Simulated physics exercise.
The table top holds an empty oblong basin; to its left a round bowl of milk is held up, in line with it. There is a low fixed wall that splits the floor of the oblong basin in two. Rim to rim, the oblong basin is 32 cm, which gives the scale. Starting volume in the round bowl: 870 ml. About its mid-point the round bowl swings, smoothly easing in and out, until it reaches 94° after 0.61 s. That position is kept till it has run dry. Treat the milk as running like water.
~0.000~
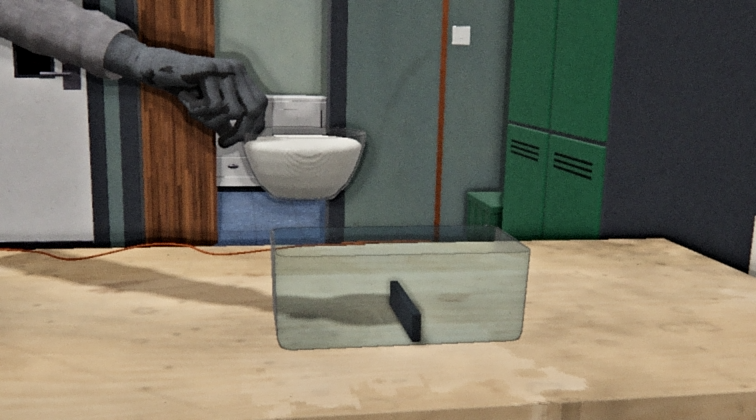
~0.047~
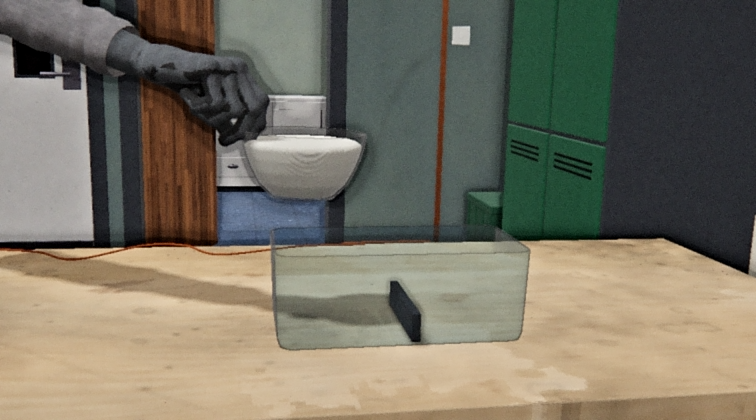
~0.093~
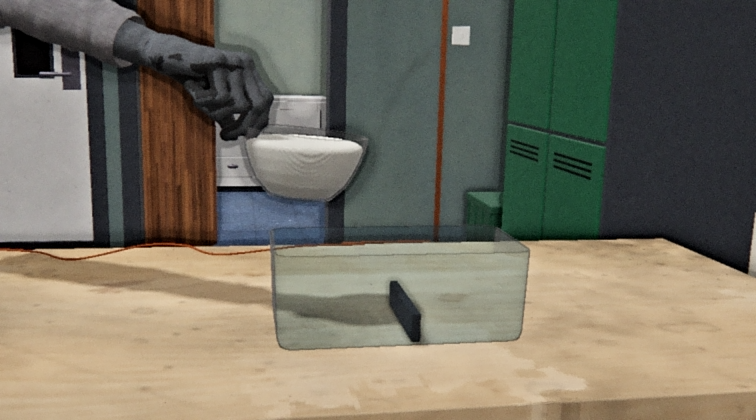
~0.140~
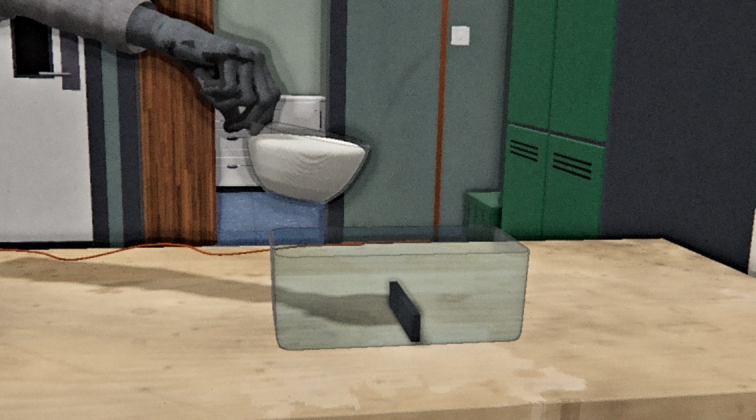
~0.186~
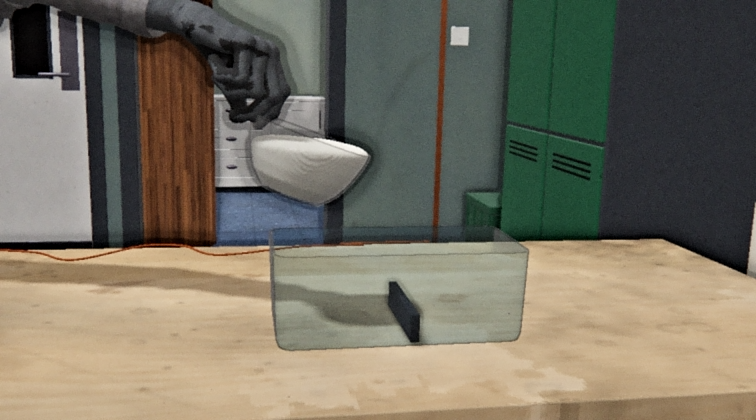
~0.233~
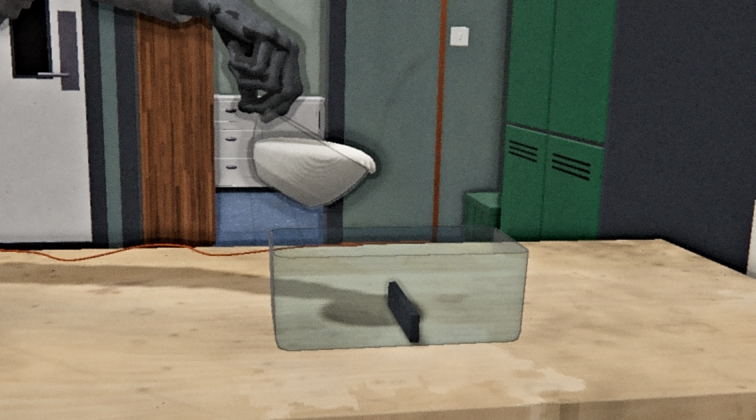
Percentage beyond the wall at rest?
41 per cent.
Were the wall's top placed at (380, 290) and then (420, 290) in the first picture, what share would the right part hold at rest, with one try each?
Try 1: 80 %; try 2: 15 %.
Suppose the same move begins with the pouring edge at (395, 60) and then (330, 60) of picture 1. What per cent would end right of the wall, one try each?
75 then 20 %.
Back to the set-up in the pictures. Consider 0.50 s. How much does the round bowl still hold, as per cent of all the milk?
About 26 per cent.
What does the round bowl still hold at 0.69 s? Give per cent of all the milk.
3 per cent or so.
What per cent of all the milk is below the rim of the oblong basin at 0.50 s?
I reckon close to 46 percent of it.
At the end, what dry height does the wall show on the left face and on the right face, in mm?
Noted: Left near 18 mm, right near 20 mm.
Then, 0.50 s in, the tilt is 86° and 26 per cent is still to pour, 20 is left of the wall and 27 right of it.
Then, 0.69 s in, the tilt is 94° and 3 per cent is still to pour, 51 is left of the wall and 41 right of it.
Then, 0.89 s in, the tilt is 94° and 0 per cent is still to pour, 58 is left of the wall and 40 right of it.
Then, 1.11 s in, the tilt is 94° and 0 per cent is still to pour, 58 is left of the wall and 40 right of it.
Finally, 58 per cent lies left of the wall, 41 right of it and 1 outside.
